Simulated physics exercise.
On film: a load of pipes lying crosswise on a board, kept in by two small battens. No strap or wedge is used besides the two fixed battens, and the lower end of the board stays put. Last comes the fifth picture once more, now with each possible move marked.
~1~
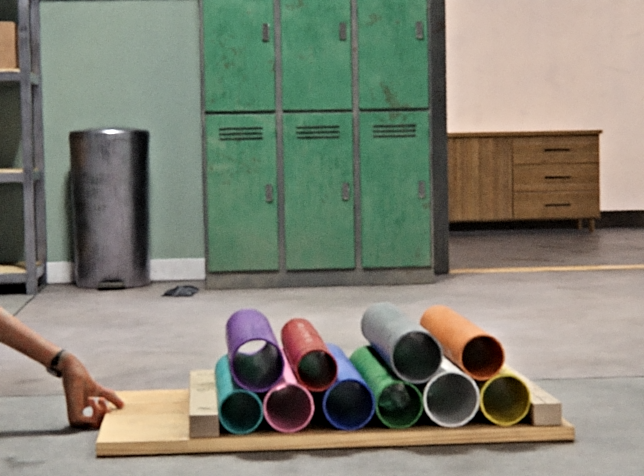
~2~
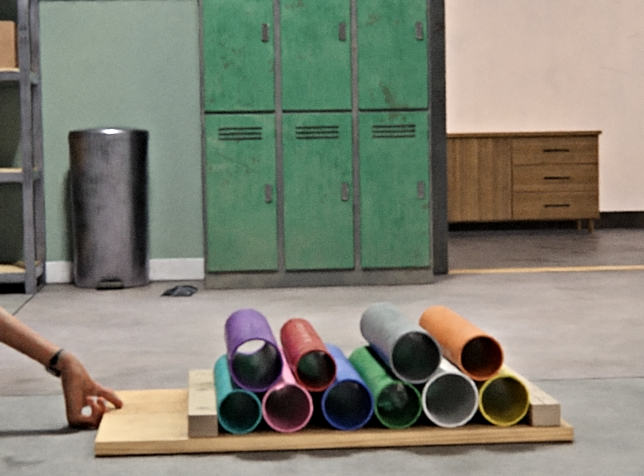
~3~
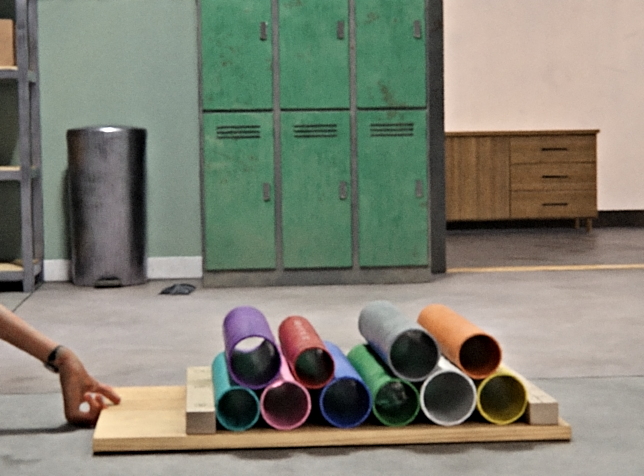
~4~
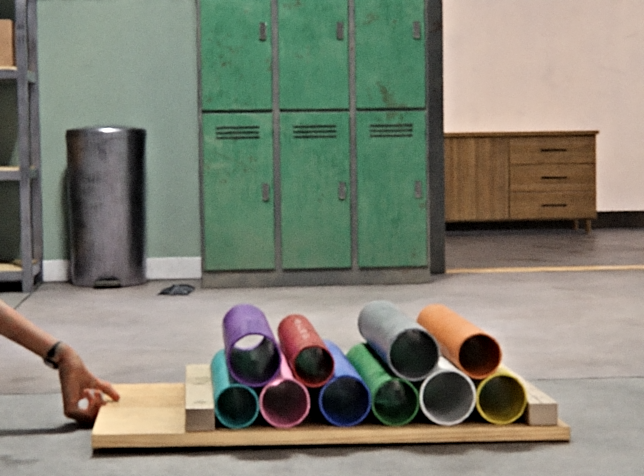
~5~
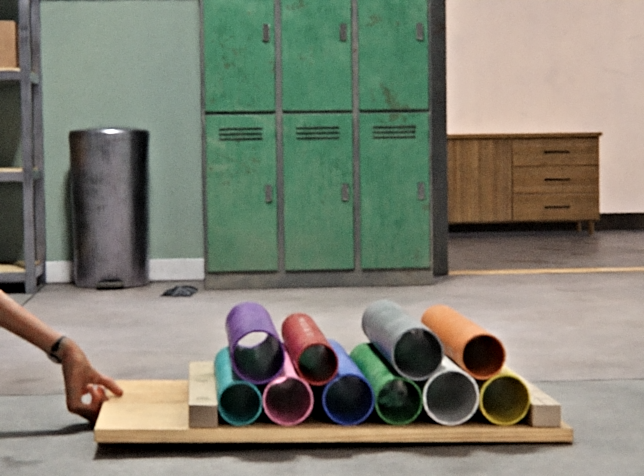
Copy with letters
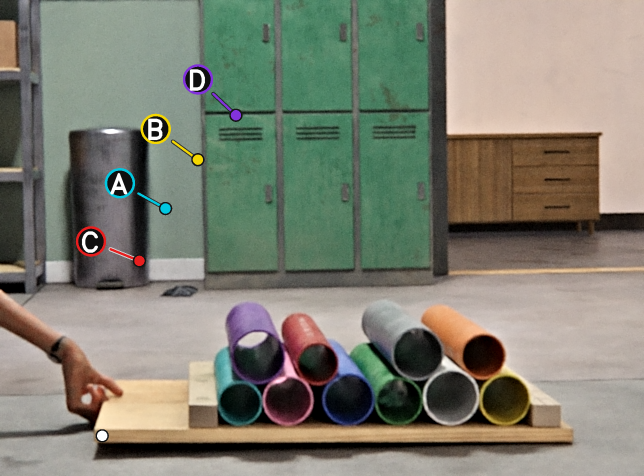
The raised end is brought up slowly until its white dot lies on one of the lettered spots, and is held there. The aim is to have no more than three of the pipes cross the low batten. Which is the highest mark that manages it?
Up to A.
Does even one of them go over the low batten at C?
At C: No.
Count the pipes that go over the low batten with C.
The count is none.
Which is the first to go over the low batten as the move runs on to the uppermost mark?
It is the orange one.
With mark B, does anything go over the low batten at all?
Yes.
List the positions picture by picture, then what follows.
Green pipe (399, 405); white pipe (451, 398), in the first picture.
Purple pipe (257, 365), in the second picture.
Board (322, 401); turquoise pipe (237, 409); pink pipe (285, 404); green pipe (396, 403), in the third picture.
Board (320, 399); turquoise pipe (237, 406); pink pipe (285, 402), in the fourth picture.
Board (324, 398); turquoise pipe (240, 403); pink pipe (288, 400), in the fifth picture.
On the marked copy, A at (166, 209); B at (198, 159); C at (139, 261); D at (236, 115); the white dot at (102, 436).
With A. Early on, board at 17°.
Further on, board at 30°.
At the end, board at 30°, one over the low batten (orange).
As for the rest, B four over the low batten (purple, red, orange, grey); C none over the low batten; D four over the low batten (purple, red, orange, grey).
